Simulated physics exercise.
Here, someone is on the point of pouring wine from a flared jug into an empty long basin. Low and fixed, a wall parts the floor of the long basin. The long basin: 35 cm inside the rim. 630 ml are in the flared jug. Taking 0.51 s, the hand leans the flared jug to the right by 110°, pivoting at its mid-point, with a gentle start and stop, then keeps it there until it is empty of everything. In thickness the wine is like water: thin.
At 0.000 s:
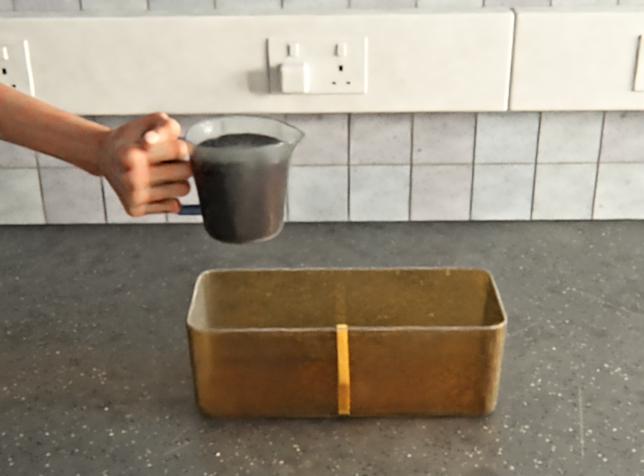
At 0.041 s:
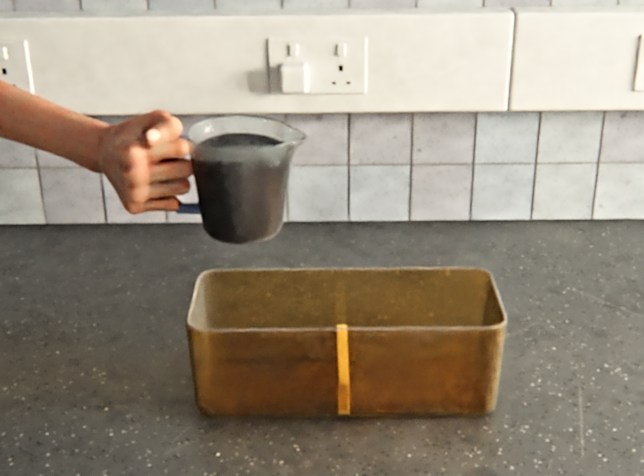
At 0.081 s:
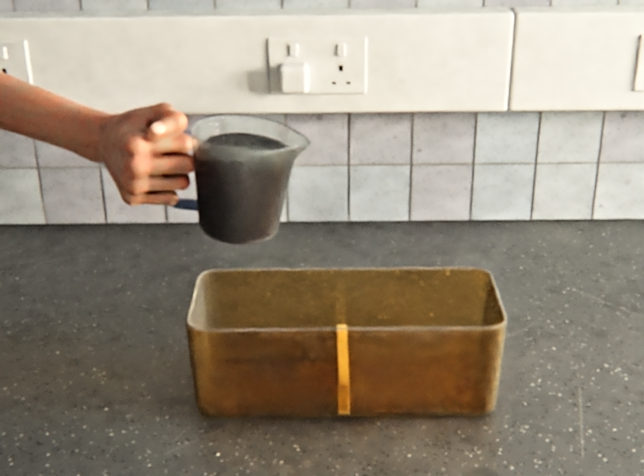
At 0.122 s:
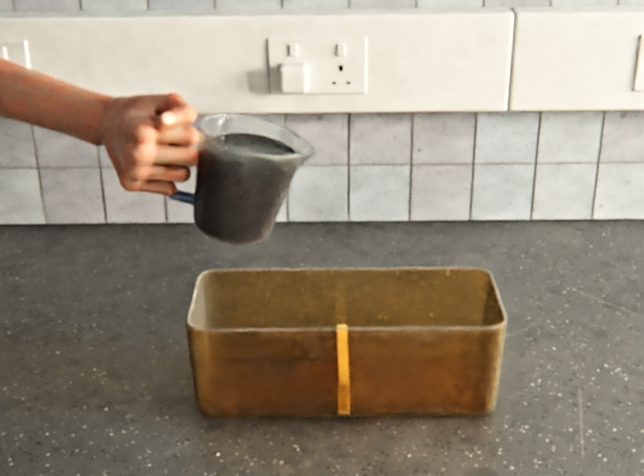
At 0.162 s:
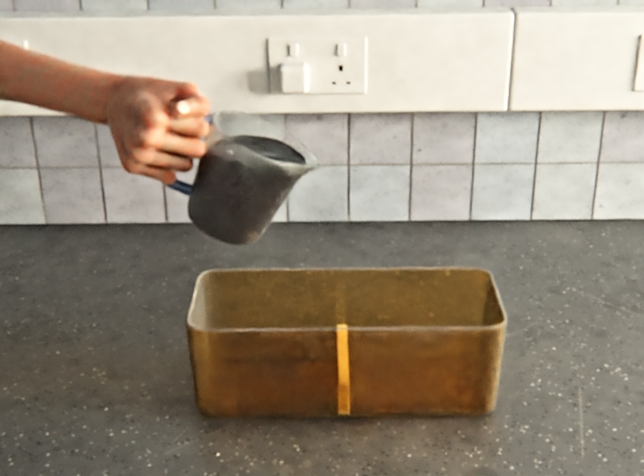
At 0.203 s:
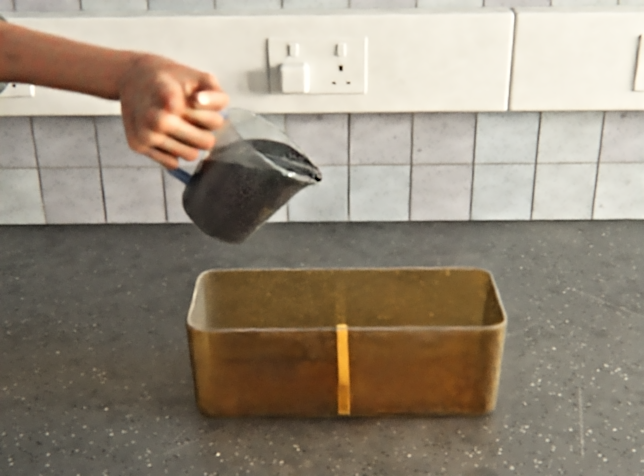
A hand steadily tilts a jug of dark liquid rightward above a long brown basin.
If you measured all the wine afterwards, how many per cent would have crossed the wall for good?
Around 67 per cent would have crossed.
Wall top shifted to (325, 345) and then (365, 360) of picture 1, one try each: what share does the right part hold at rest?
I'd put it at about 90 per cent for the first and about 35 per cent for the second.
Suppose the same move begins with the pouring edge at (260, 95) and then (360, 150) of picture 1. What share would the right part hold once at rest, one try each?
The first try gives around 25 percent, the second around 90 percent.
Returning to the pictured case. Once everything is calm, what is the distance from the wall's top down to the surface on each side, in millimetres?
The left side gives some 32 mm, the right side some 22 mm.
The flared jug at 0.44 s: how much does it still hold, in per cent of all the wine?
Remaining: Near 38 % of the total.
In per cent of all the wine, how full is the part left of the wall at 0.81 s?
I'd say near 30 percent.
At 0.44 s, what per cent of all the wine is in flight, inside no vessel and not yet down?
I'd say close to 32 per cent.
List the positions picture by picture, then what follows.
In the first picture, it leans 0°; its right rim is at (305, 134); the wine meets the walls at (193, 147) and (291, 146); the long basin's rim runs from (193, 300) to (498, 297); the wall's top is at (343, 354).
In the second picture, it leans 2°; its right rim is at (306, 136); the wine meets the walls at (194, 146) and (292, 147).
In the third picture, it leans 7°; its right rim is at (310, 142); the wine meets the walls at (197, 144) and (295, 150).
In the fourth picture, it leans 15°; its right rim is at (316, 151); the wine meets the walls at (201, 144) and (299, 152).
In the fifth picture, it leans 25°; its right rim is at (320, 165); the wine meets the walls at (204, 153) and (305, 157).
In the sixth picture, it leans 38°; its right rim is at (322, 181); the wine meets the walls at (200, 166) and (315, 168); 1 per cent is over the edge.
By 0.44 s the tilt is 106° and 39 per cent is still to pour, 1 is left of the wall and 29 right of it.
By 0.62 s the tilt is 110° and 5 per cent is still to pour, 23 is left of the wall and 60 right of it.
By 0.81 s the tilt is 110° and 0 per cent is still to pour, 30 is left of the wall and 66 right of it.
By 1.01 s the tilt is 110° and 0 per cent is still to pour, 30 is left of the wall and 67 right of it.
At rest 30 per cent lies left of the wall, 67 right of it and 3 outside.
